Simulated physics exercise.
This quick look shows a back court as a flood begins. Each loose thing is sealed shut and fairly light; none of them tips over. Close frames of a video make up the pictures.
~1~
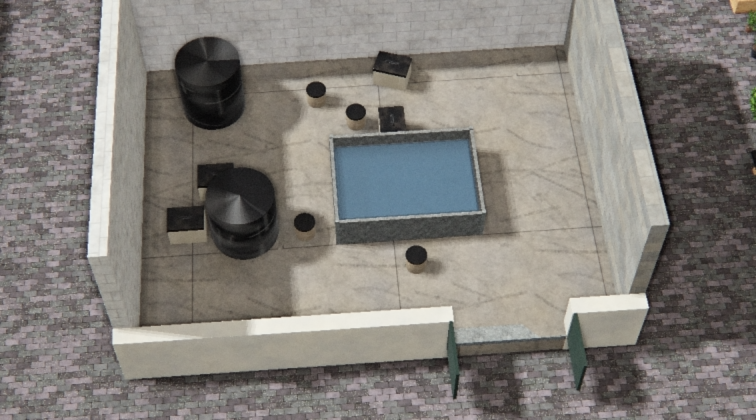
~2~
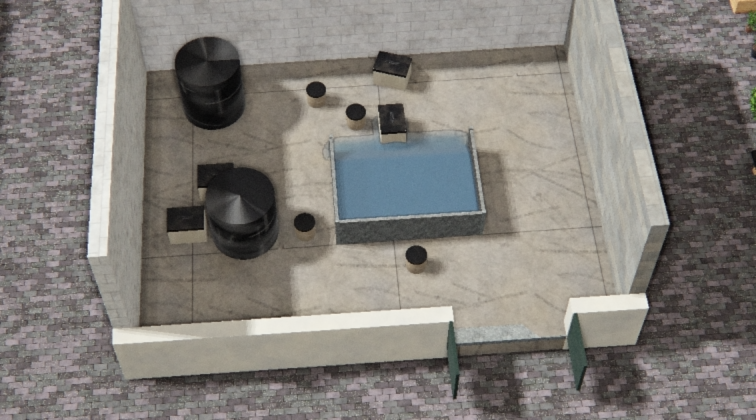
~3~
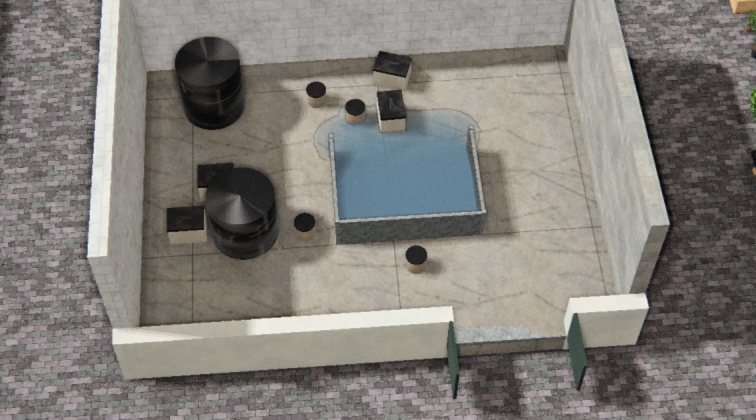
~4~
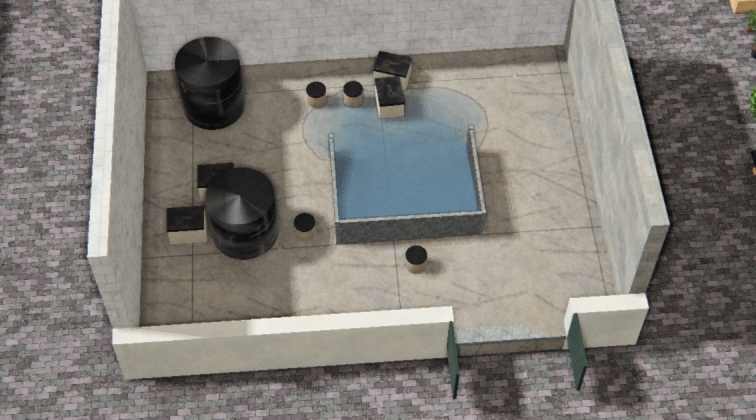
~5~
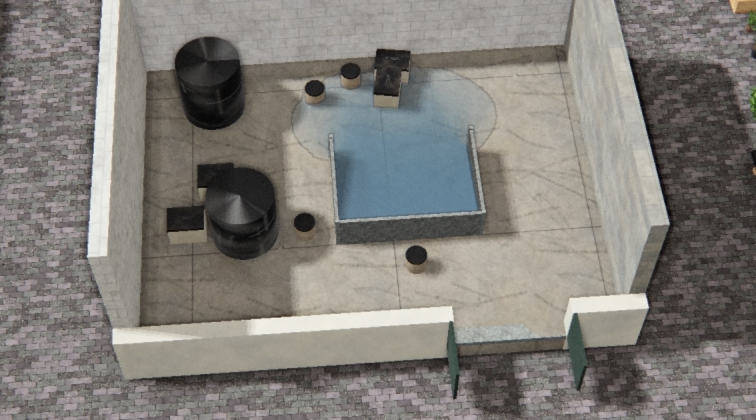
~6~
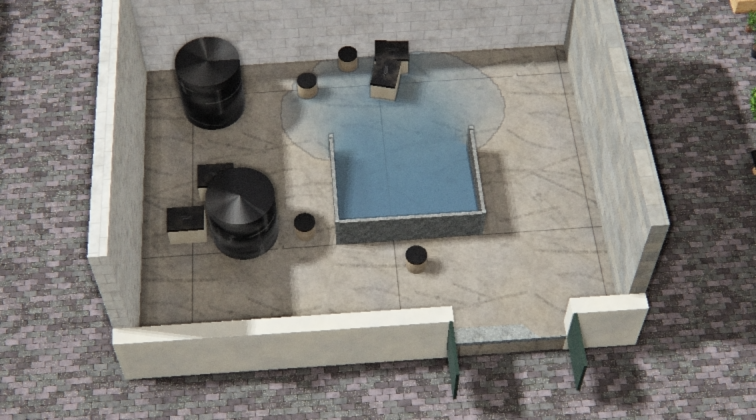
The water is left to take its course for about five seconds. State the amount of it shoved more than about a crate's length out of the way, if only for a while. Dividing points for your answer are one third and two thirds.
Answer: A share of two thirds or more.
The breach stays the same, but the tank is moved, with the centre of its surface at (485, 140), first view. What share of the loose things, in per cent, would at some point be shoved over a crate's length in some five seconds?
Roughly 60 in a hundred.
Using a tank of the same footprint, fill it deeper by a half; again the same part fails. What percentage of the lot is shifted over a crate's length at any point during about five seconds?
Roughly 90 in a hundred.
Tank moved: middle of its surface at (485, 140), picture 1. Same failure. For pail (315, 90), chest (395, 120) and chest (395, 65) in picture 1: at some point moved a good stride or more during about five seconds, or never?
Result per object - went far, stayed close, went far.
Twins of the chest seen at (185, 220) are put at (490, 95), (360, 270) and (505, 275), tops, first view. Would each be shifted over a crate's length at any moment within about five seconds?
So, in order, the copies go a long way, nowhere much, nowhere much.
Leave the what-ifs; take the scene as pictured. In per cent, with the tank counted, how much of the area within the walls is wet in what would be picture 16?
Something like 40 in a hundred.
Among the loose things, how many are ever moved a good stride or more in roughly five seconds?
The total is 7.
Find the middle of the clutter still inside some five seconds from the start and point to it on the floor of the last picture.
What remains is centred near (288, 176).
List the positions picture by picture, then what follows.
A pail at (356, 111), on the bottom; a chest at (393, 120), on the bottom; 0 of 8 have shifted, in the first picture.
A pail at (356, 111) rests on the ground; a chest at (392, 118) rests on the ground, close to its start; 0 of 8 have shifted, in the second picture.
A pail at (355, 106) rests on the ground, close to its start; a chest at (391, 104), on the bottom, close to its start; 2 of 8 have shifted, in the third picture.
A pail at (353, 88), on the bottom, a stride from its start; a chest at (390, 90), on the bottom, a stride from its start; 2 of 8 have shifted, in the fourth picture.
A pail at (351, 70) rests on the ground, a stride from its start; a chest at (388, 80), afloat, a stride from its start; 3 of 8 have shifted, in the fifth picture.
A pail at (348, 53), on the bottom, a stride from its start; a chest at (386, 72), afloat, a stride from its start; 4 of 8 have shifted, in the sixth picture.
A moment on, 3 of 8 are well off their spots; 3 afloat.
Next, 3 of 8 are well off their spots; 4 afloat.
Later, 2 of 8 are well off their spots; 4 afloat.
In the end, 6 of 8 are well off their spots, and 7 have been at some point; 5 afloat.
